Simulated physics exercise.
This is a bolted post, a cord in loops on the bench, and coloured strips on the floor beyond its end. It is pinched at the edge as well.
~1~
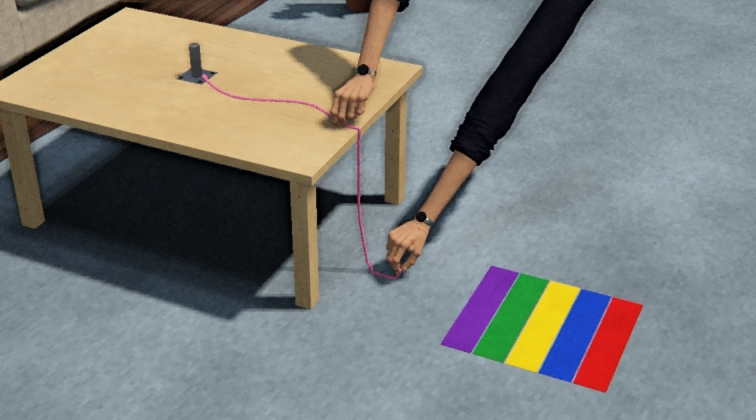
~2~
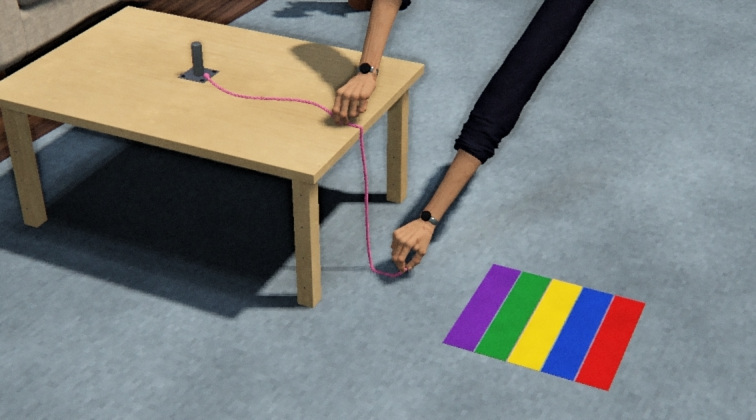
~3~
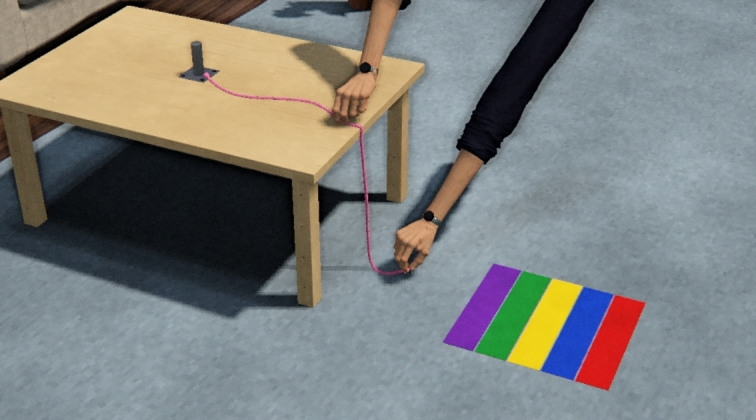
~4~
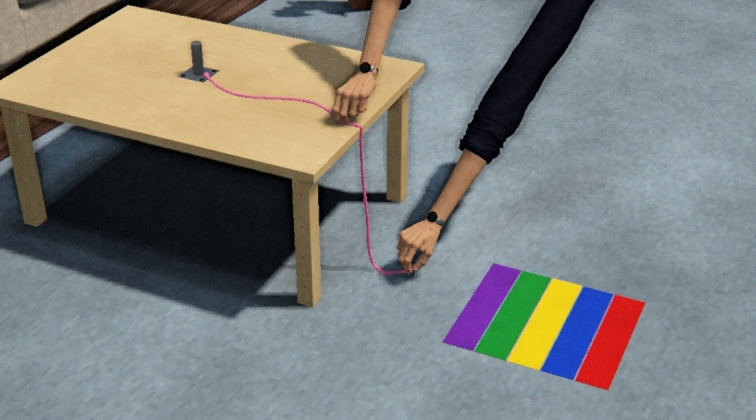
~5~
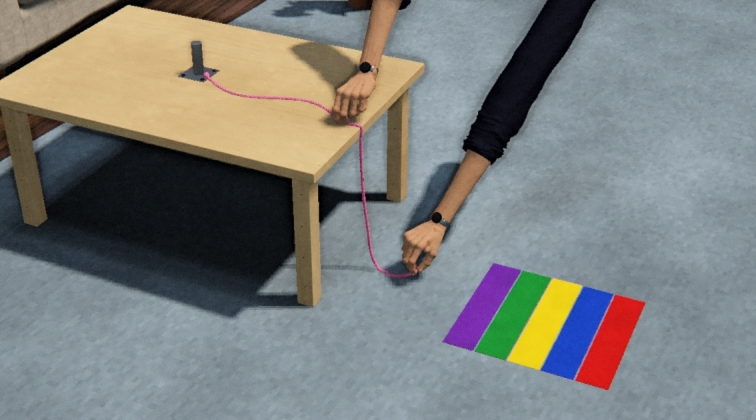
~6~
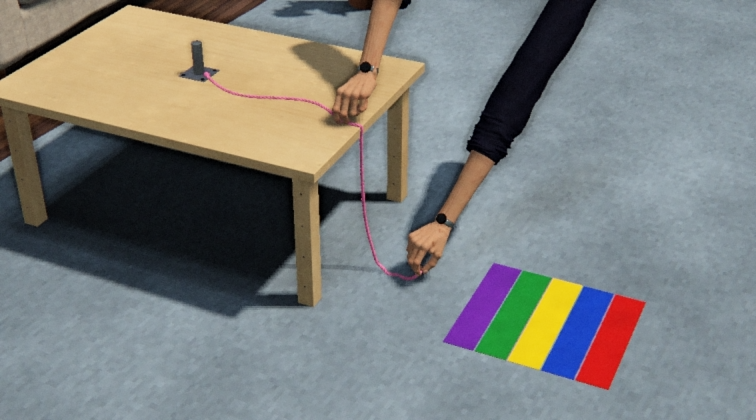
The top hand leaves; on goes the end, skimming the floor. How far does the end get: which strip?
The end stops over the green strip.
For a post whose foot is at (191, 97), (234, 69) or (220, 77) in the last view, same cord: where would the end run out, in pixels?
The places are (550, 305), (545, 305) and (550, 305).
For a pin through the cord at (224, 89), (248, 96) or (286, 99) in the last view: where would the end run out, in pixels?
The places are (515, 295), (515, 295) and (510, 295).
Soon after, end near (451, 280); short of the strips.
Then, end near (493, 291); over purple.
At full stretch, end near (519, 298); over green. It gets as far as the green strip.
